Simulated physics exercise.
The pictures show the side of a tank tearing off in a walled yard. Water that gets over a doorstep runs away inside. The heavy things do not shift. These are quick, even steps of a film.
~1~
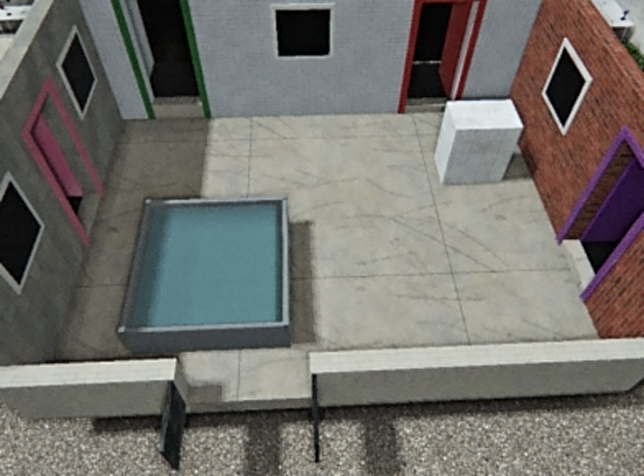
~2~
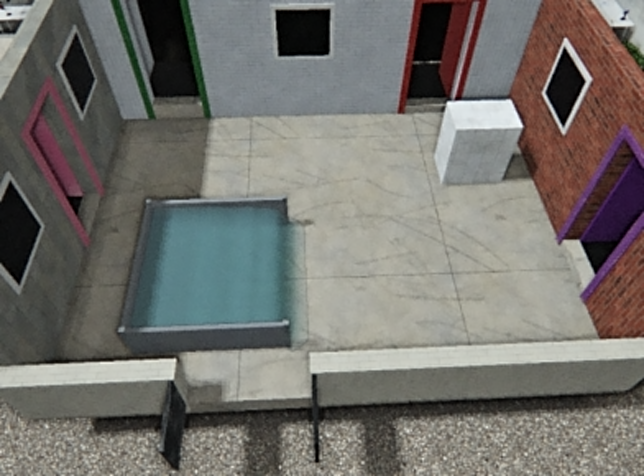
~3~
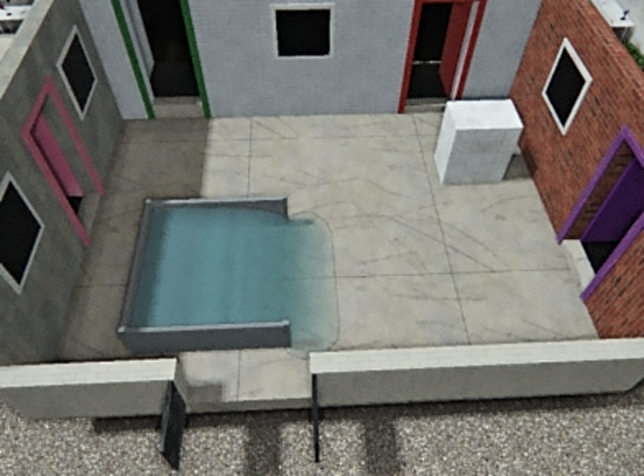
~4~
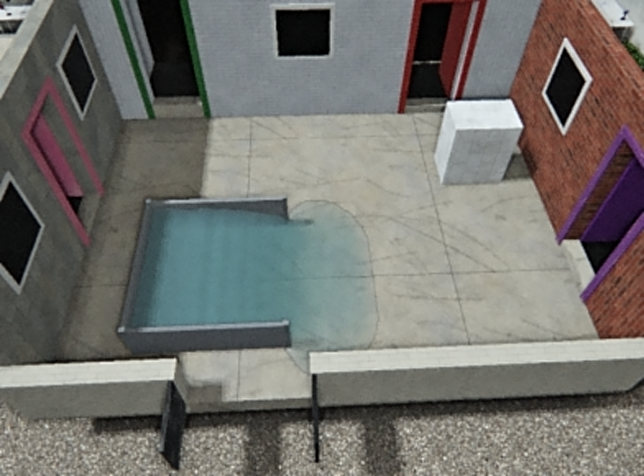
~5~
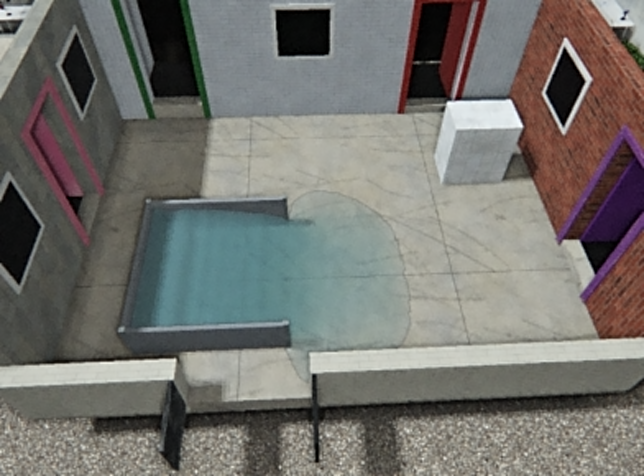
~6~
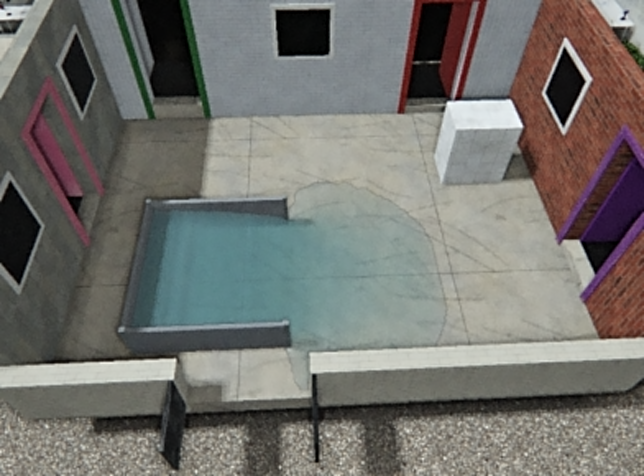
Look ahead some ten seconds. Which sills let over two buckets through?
One by one: The pink door admits no more than that; the purple door lets in a lot; the green door admits no more than that; the red door admits no more than that.
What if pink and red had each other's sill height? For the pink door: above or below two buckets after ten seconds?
Then: Pink door stays under.
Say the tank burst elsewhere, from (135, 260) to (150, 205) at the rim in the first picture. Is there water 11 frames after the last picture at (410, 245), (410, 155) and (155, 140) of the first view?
As listed: Not flooded, free of water, wet.
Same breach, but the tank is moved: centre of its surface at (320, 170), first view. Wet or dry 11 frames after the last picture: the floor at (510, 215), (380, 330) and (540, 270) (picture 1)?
In turn: Awash, not flooded, awash.
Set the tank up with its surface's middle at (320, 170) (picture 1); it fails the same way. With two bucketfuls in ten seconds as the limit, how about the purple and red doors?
Then: Purple door goes over; red door lets more in.
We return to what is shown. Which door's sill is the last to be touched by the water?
That is the pink door.
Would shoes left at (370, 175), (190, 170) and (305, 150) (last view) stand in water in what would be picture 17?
As listed: Awash, clear, clear.
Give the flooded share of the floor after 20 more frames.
Close to 50 %.
A moment on, water covers 40 % of the floor; the pink door not reached, the purple door wet at the sill, nothing in, the green door not reached, the red door not reached.
Next, water covers 45 % of the floor; the pink door not reached, the purple door under two buckets in, the green door not reached, the red door not reached.
Then, water covers 50 % of the floor; the pink door not reached, the purple door over two buckets in, the green door not reached, the red door wet at the sill, nothing in.
Later, water covers 60 % of the floor; the pink door not reached, the purple door far over two buckets in, the green door not reached, the red door wet at the sill, nothing in.
In the end, water covers 90 % of the floor; the pink door wet at the sill, nothing in, the purple door far over two buckets in, the green door wet at the sill, nothing in, the red door wet at the sill, nothing in.
